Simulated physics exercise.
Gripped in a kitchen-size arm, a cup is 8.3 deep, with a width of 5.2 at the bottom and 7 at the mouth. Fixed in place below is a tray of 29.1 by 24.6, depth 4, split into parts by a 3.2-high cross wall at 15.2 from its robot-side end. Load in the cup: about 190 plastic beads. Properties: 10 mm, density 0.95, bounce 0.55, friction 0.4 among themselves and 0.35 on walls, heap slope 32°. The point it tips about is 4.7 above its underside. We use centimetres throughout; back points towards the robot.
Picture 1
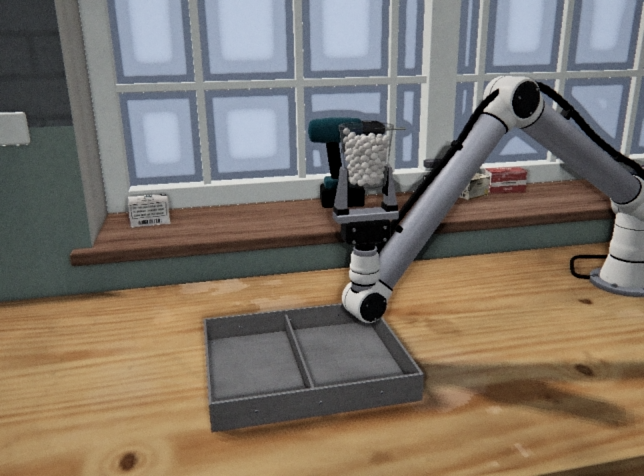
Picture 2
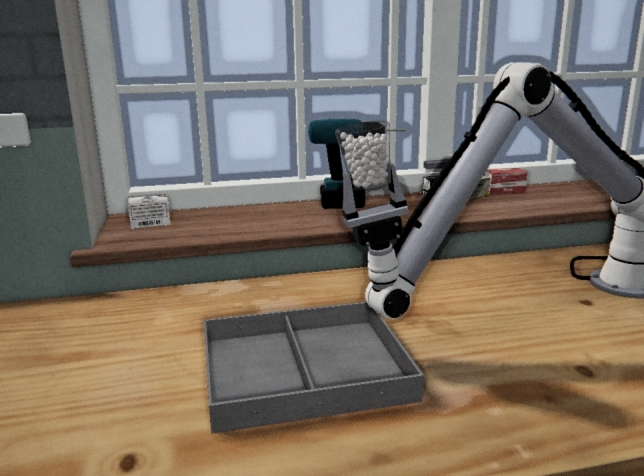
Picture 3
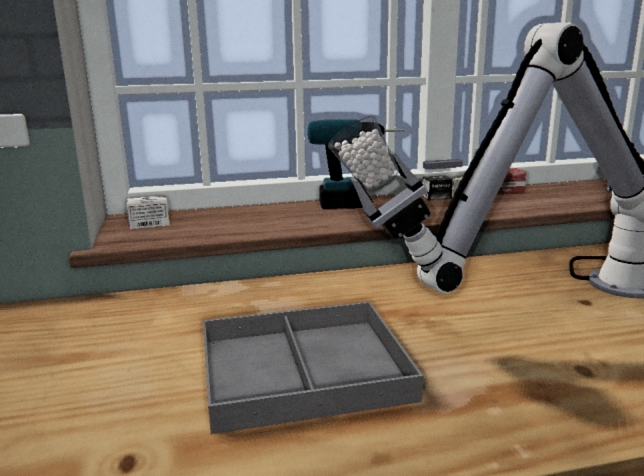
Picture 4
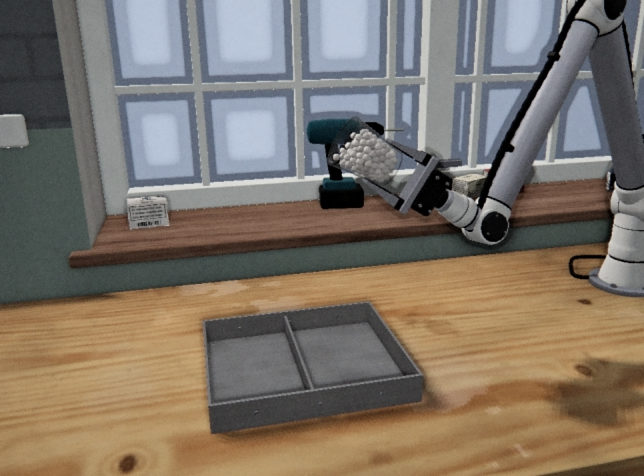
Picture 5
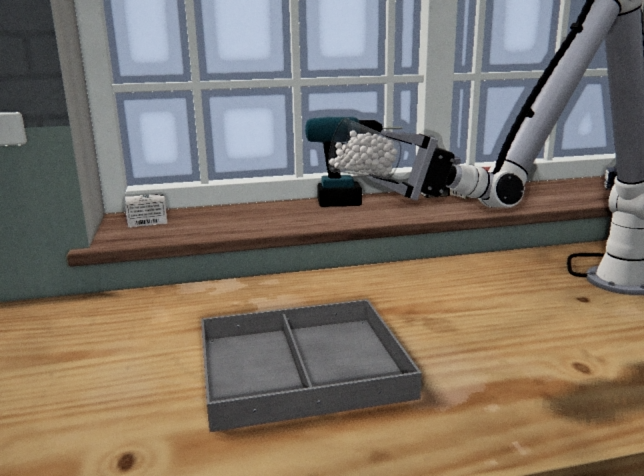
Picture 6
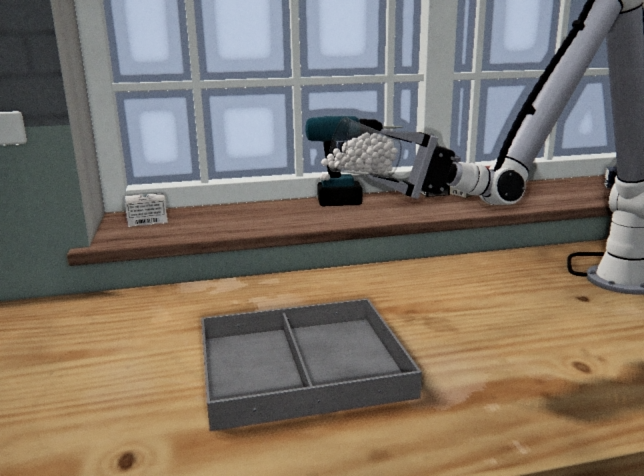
A robot arm tilts a cup heaped with white beads leftward until it lies nearly sideways.
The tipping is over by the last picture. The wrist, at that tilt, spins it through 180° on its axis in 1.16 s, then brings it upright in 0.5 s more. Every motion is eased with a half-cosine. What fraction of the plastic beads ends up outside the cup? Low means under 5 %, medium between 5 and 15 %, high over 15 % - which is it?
High.
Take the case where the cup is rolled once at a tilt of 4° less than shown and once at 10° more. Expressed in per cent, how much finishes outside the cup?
Roughly 10 % on the first try and 55 % on the second.
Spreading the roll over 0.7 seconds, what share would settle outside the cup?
Then roughly 20 %.
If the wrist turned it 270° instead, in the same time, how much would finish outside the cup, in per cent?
Then about 30 per cent.
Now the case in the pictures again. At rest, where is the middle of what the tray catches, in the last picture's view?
Centre point: Close to (312, 358).
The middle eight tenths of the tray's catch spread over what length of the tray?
Roughly 24 cm.
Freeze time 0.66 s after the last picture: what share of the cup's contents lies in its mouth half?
About 45 %.
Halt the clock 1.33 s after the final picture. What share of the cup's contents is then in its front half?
About 60 %.
Then, 0.66 s later, tipped 73°, highest piece 36 above the table; 170 in the cup, 7 in the robot-side part, 6 in the far-side part, 9 in flight or on a rim.
Then, 1.33 s later, tipped 54°, highest piece 35 above the table; 151 in the cup, 20 in the robot-side part, 15 in the far-side part, 6 in flight or on a rim.
Then, 1.86 s later, upright, highest piece 37 above the table; 149 in the cup, 24 in the robot-side part, 18 in the far-side part, 1 in flight or on a rim.
Then, 2.56 s later, upright, highest piece 37 above the table; 149 in the cup, 24 in the robot-side part, 18 in the far-side part, 1 on the table or floor.
At rest, 149 in the cup, 24 in the robot-side part, 18 in the far-side part, 1 on the table or floor. That is 22 % outside the cup.
